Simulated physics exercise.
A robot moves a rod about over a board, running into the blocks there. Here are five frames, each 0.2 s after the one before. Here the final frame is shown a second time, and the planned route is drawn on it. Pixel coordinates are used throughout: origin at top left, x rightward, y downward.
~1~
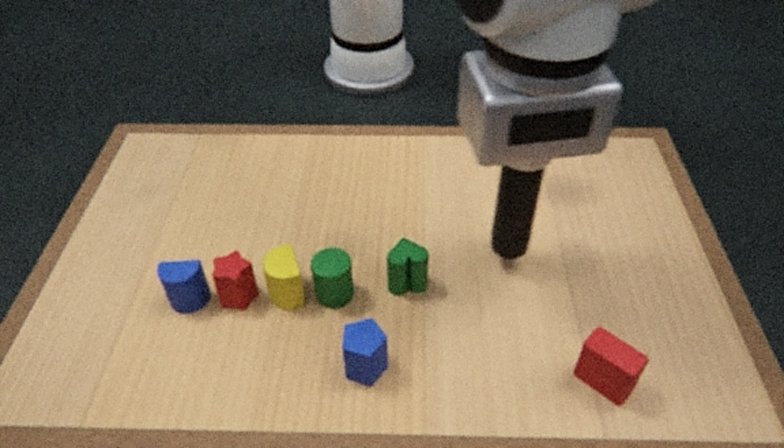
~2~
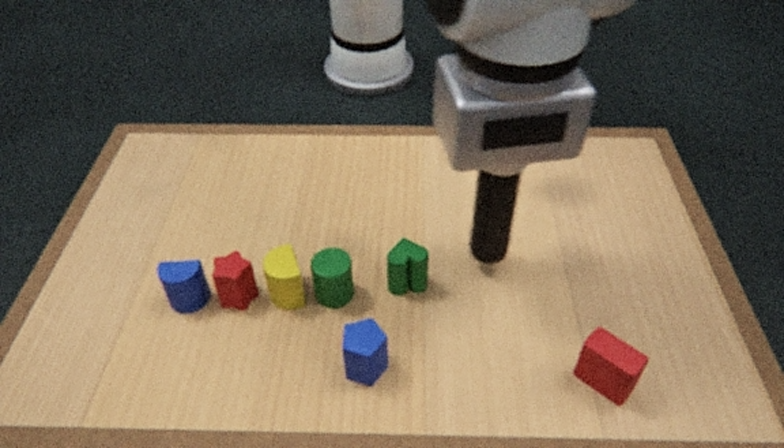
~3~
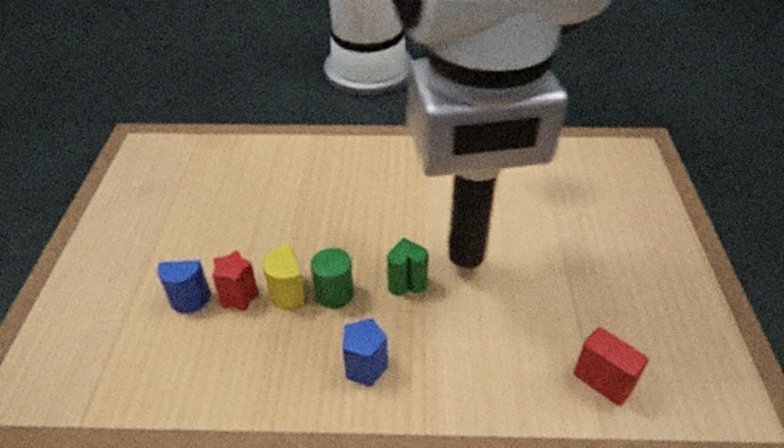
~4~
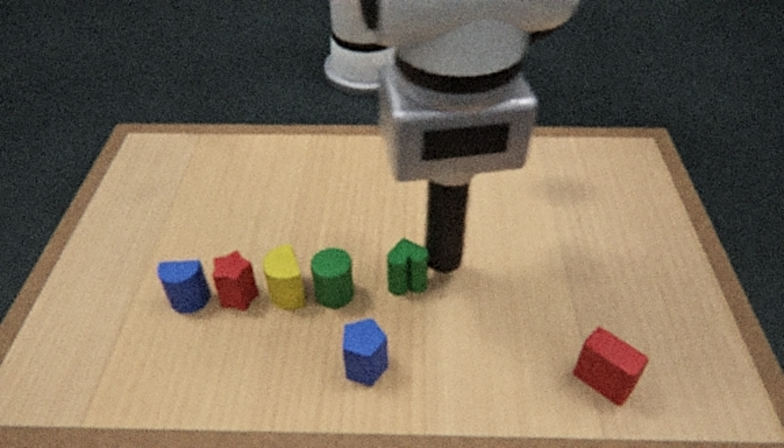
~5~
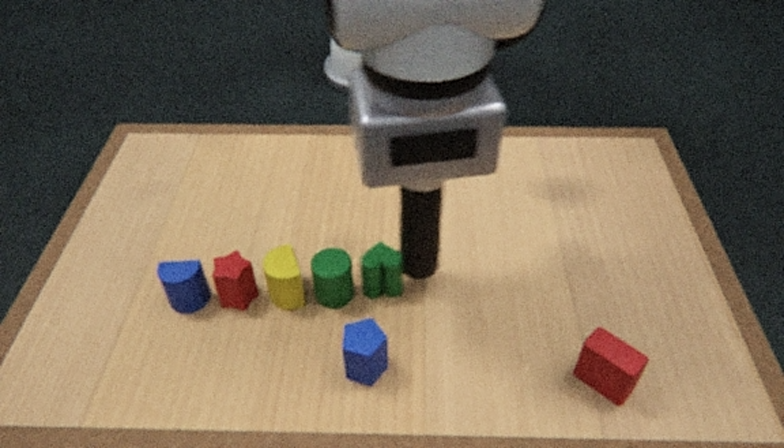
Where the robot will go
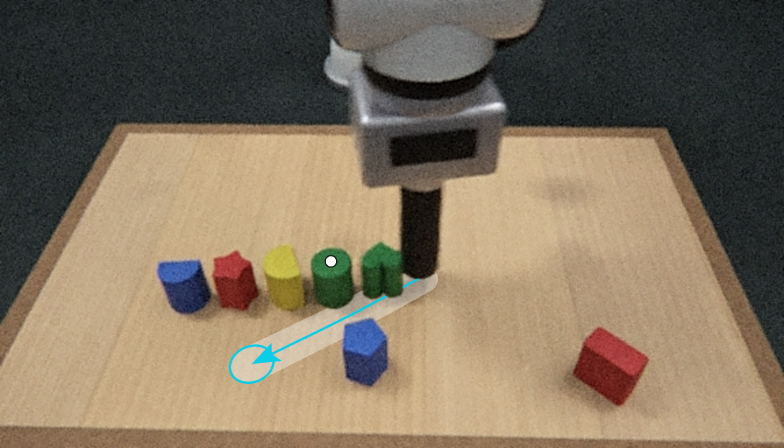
A robot arm moves its rod left and pushes the green heart-shaped block slightly left.
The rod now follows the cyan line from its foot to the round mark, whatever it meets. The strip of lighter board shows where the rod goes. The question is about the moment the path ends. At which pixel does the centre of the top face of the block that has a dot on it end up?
At pixel (302, 252).
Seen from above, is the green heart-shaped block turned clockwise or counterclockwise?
Its spin: Clockwise.
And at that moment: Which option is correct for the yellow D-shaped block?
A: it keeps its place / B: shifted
The correct letter is B.
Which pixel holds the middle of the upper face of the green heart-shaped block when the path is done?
I think it will end close to (335, 257).
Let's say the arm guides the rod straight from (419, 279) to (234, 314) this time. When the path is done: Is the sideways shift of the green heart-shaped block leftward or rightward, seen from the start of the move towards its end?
Left.
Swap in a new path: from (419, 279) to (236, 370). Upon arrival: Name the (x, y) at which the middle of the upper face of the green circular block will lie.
The middle of its top is at (298, 251).
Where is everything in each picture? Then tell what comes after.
The first picture shows rod's lower end at (509, 246); yellow D-shaped block at (281, 262); green circular block at (331, 261); blue five-sided block at (363, 336); green heart-shaped block at (407, 251).
The second picture shows rod at (488, 251); blocks still.
The third picture shows rod at (466, 255); blocks still.
The fourth picture shows rod at (443, 260); blocks still.
The fifth picture shows rod at (419, 265); yellow D-shaped block at (281, 262); green circular block at (331, 261); blue five-sided block at (363, 336); green heart-shaped block at (381, 255).
Drawn move, from (419, 279) directly to (252, 364); the dot is on the green circular block.
On the path given first. One third of the way, rod at (367, 293); yellow D-shaped block at (267, 264); green circular block at (302, 252); green heart-shaped block at (335, 257), turned 105° clockwise.
Two thirds of the way, rod at (309, 322); yellow D-shaped block at (267, 264); green circular block at (302, 252); green heart-shaped block at (335, 257), turned 105° clockwise.
At the end, rod at (248, 351); yellow D-shaped block at (267, 264); green circular block at (302, 252); blue five-sided block still; green heart-shaped block at (335, 257), turned 105° clockwise.
